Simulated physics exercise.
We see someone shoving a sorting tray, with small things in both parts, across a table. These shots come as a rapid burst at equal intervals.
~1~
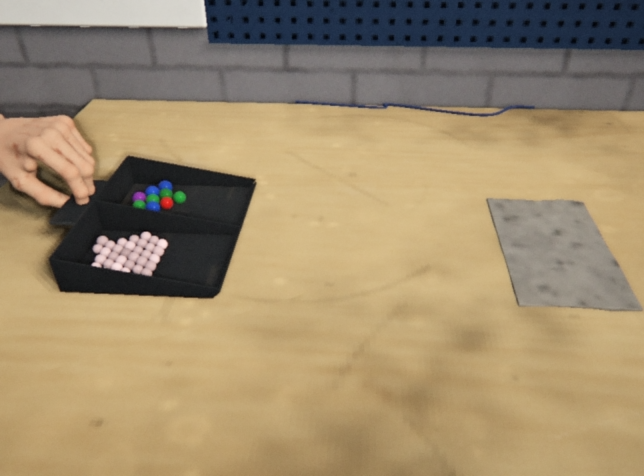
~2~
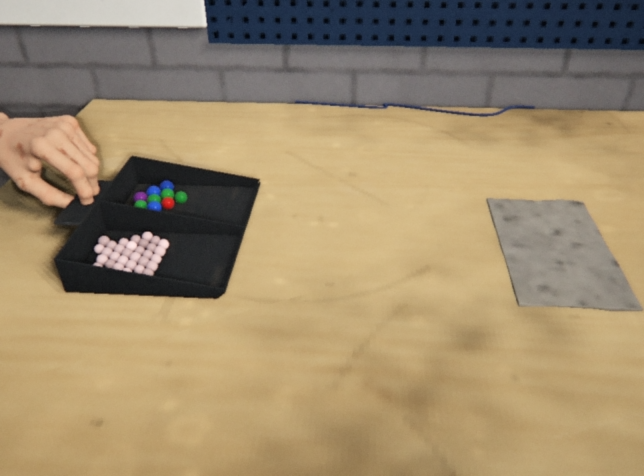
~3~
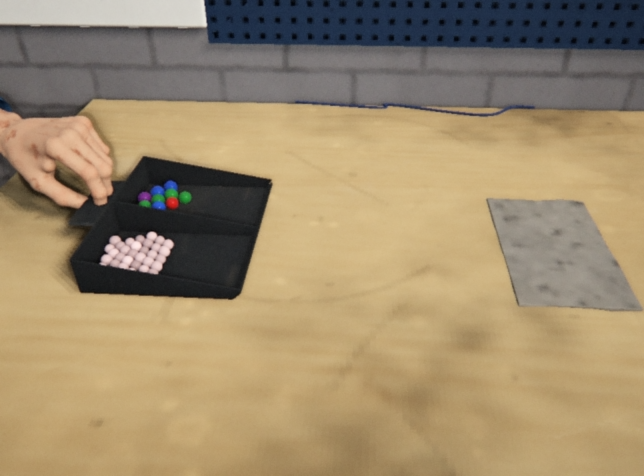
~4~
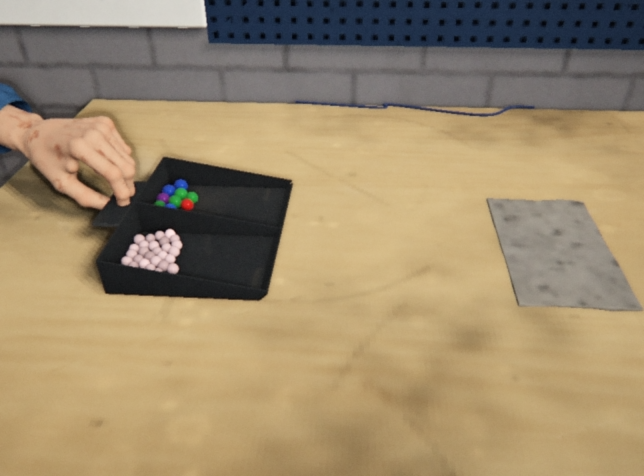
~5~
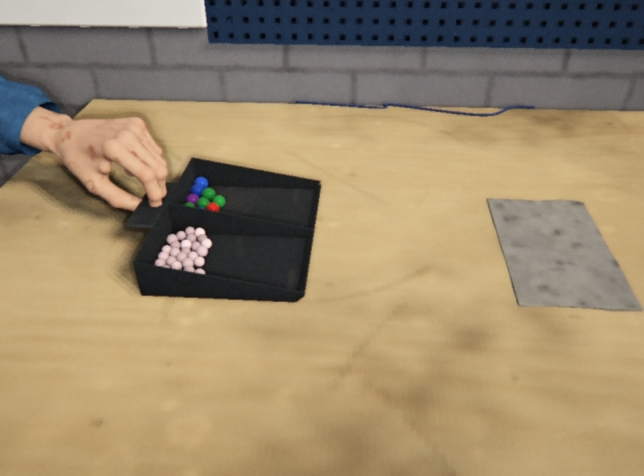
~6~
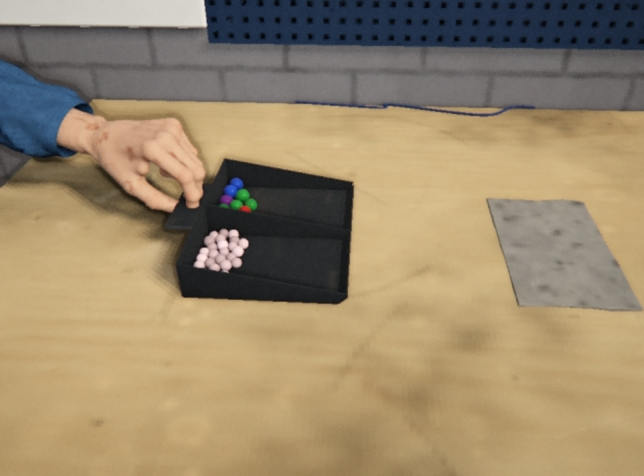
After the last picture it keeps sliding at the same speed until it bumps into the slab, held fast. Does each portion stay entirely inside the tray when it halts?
Near portion - no, some is thrown out; far portion - no, some is thrown out.
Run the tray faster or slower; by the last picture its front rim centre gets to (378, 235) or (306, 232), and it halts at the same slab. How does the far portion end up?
Run 1: It spills partly over. Run 2: It holds inside the tray.
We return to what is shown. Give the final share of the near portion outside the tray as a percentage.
Roughly 30 percent.
Then, 0.11 s past the last view, tray still sliding, front rim near (426, 236); near portion all inside; far portion all inside.
Then, 0.32 s past the last view, tray stopped at the slab; near portion all inside, moved towards the front rim; far portion all inside, moved towards the front rim.
Then, 0.53 s past the last view, tray stopped at the slab; near portion about a third out of the tray; far portion about half out of the tray.
Finally, tray stopped at the slab; near portion about a third out of the tray; far portion about half out of the tray.
